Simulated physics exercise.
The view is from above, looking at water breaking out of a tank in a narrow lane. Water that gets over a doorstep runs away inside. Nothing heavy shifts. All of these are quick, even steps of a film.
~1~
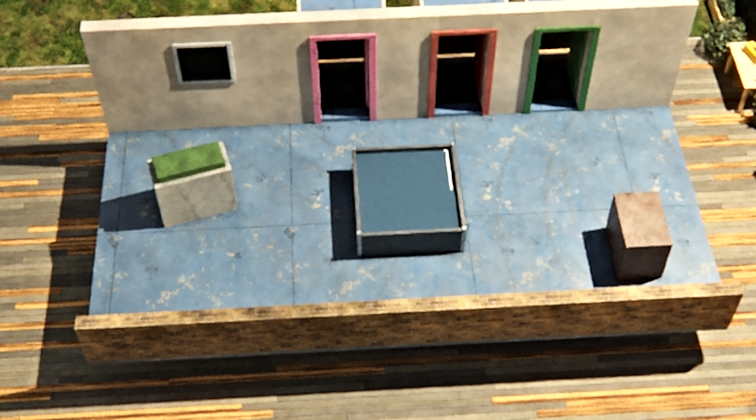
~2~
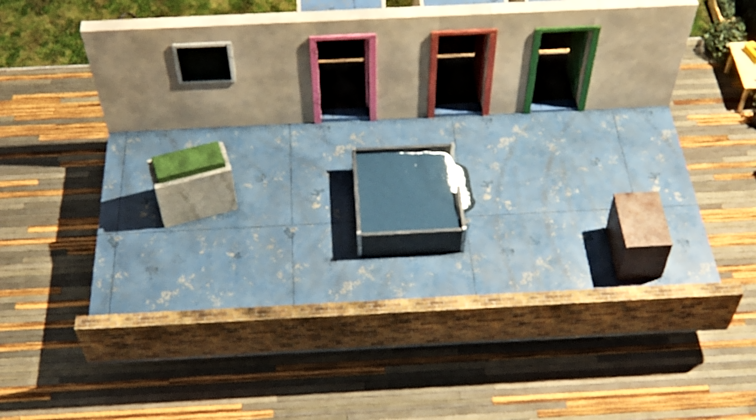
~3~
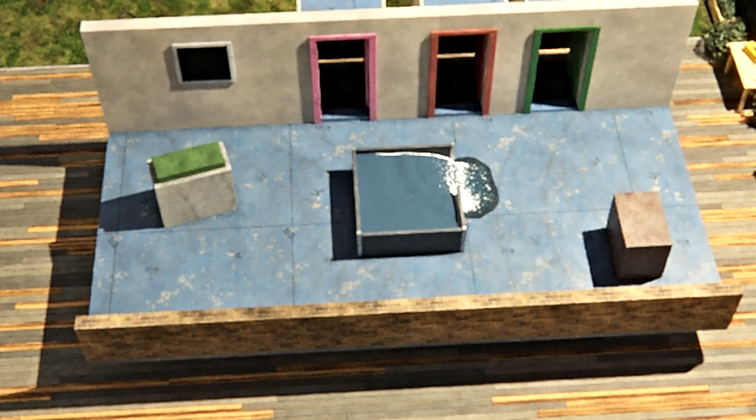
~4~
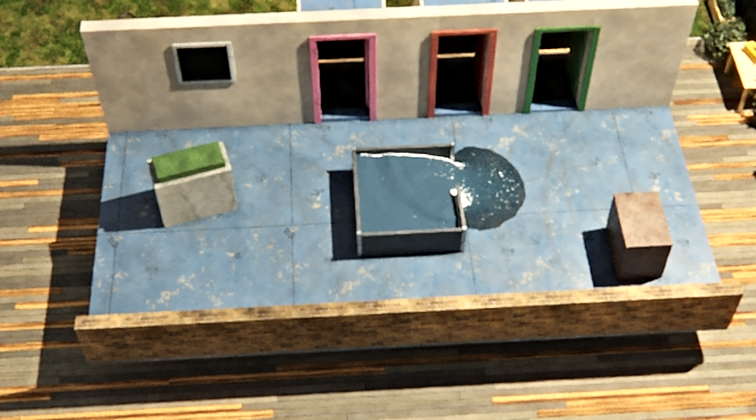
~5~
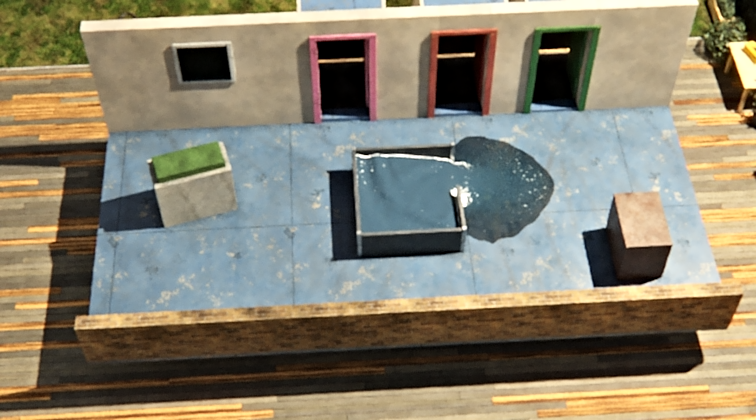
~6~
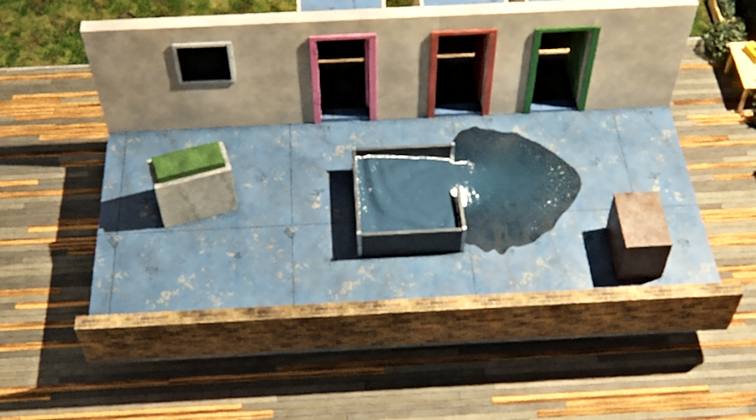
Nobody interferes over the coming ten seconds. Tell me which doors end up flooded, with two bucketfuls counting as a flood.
Here is how it goes: The red door escapes flooding; the green door ends up flooded; the pink door escapes flooding.
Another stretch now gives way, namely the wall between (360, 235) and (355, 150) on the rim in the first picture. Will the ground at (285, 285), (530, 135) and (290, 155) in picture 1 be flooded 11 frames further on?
In the order given: Swamped, untouched and swamped.
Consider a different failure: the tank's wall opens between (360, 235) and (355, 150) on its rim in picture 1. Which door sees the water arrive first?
Answer: The pink-painted one.
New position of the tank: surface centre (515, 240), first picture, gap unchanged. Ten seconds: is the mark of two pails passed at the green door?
Check, green door: Limit not reached.
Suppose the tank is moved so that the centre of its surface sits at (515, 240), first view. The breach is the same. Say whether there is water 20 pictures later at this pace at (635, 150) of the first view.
That spot ends up drenched.
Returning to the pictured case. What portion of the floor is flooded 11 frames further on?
That works out to some 30 in a hundred.
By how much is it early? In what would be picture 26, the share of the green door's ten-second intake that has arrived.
It should be near 75 percent of the ten-second total.
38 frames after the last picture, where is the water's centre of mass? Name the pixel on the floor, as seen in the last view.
The centre of mass sits at about (489, 204).
A moment on, water covers 20 % of the floor; the red door wet at the sill, nothing in, the green door wet at the sill, nothing in, the pink door not reached.
Next, water covers 30 % of the floor; the red door wet at the sill, nothing in, the green door under two buckets in, the pink door not reached.
Then, water covers 30 % of the floor; the red door wet at the sill, nothing in, the green door over two buckets in, the pink door not reached.
Later, water covers 35 % of the floor; the red door wet at the sill, nothing in, the green door over two buckets in, the pink door not reached.
In the end, water covers 35 % of the floor; the red door wet at the sill, nothing in, the green door over two buckets in, the pink door not reached.
